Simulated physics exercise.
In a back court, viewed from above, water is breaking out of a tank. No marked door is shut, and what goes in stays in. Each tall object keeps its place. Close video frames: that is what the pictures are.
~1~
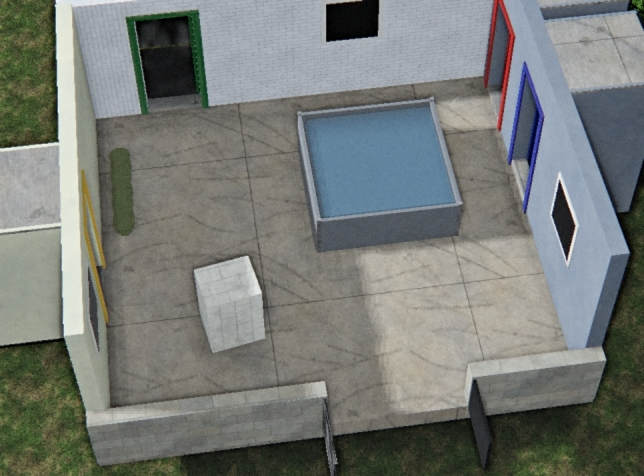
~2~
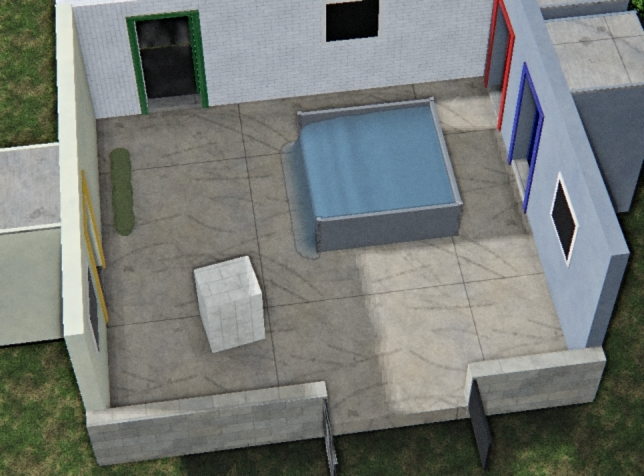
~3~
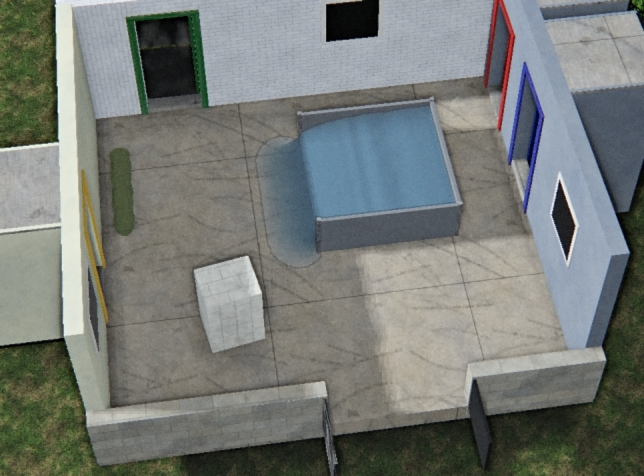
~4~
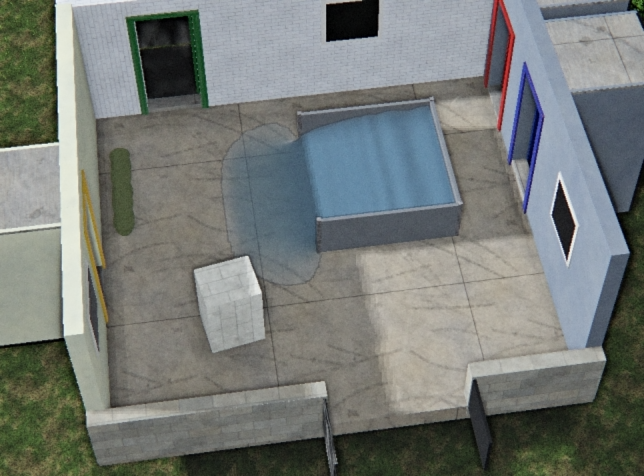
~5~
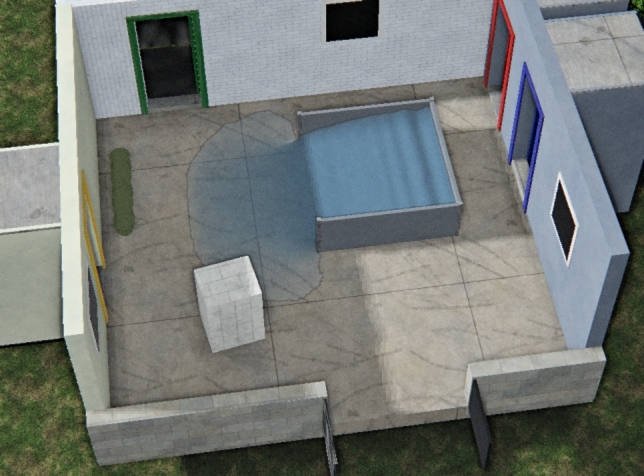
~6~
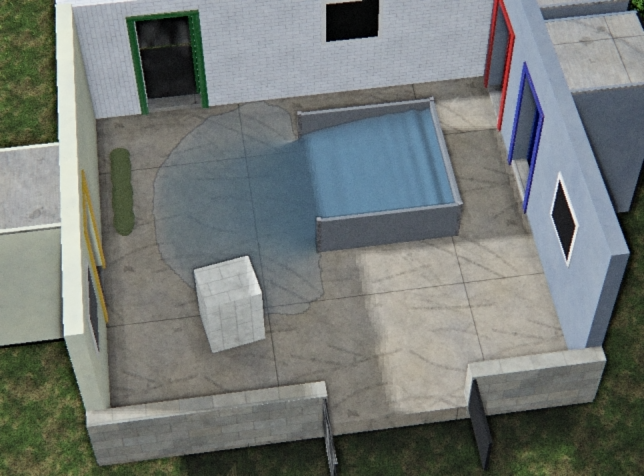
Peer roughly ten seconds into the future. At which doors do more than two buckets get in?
One by one: The yellow door is overrun past two buckets. The red door is overrun past two buckets. The green door is overrun past two buckets. The blue door is not overrun past two buckets.
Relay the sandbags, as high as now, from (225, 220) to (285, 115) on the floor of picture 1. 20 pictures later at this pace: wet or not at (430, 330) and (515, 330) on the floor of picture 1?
So the first spot would be left unsoaked, and the other one left unsoaked.
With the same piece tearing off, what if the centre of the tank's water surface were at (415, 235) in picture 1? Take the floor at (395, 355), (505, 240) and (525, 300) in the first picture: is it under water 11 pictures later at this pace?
Points in turn: Not reached; not reached; not reached.
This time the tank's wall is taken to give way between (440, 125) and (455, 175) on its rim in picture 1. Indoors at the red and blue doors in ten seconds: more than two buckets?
I'd say the red one crosses the line and the blue one crosses the line.
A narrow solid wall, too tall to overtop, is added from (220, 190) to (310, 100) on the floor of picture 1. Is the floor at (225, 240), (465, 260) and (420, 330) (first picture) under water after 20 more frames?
Point by point: First submerged, second not reached, third not reached.
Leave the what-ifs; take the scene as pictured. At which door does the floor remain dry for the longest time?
That is the blue-painted one.
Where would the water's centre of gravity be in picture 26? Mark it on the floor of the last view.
Around pixel (213, 228) of the last picture.
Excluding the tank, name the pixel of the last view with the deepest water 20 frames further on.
I'd put it around (113, 437).
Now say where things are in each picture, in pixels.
The first frame shows the water tank at (377, 161) is whole and still.
In the second frame, water pours out at (311, 185) and has run to (316, 256).
In the third frame, the front is at (293, 261), out from the gap at (311, 188).
In the fourth frame, water pours out at (311, 189) and has run to (272, 277).
In the fifth frame, the front is at a hidden place, out from the gap at (311, 189).
In the sixth frame, the front is at (171, 260), out from the gap at (311, 189).
A moment on, water covers 40 % of the floor; the yellow door under two buckets in, the red door not reached, the green door wet at the sill, nothing in, the blue door not reached.
Next, water covers 45 % of the floor; the yellow door over two buckets in, the red door not reached, the green door under two buckets in, the blue door not reached.
Then, water covers 50 % of the floor; the yellow door far over two buckets in, the red door not reached, the green door over two buckets in, the blue door not reached.
Later, water covers 85 % of the floor; the yellow door far over two buckets in, the red door under two buckets in, the green door far over two buckets in, the blue door not reached.
In the end, water covers 95 % of the floor; the yellow door far over two buckets in, the red door over two buckets in, the green door far over two buckets in, the blue door wet at the sill, nothing in.
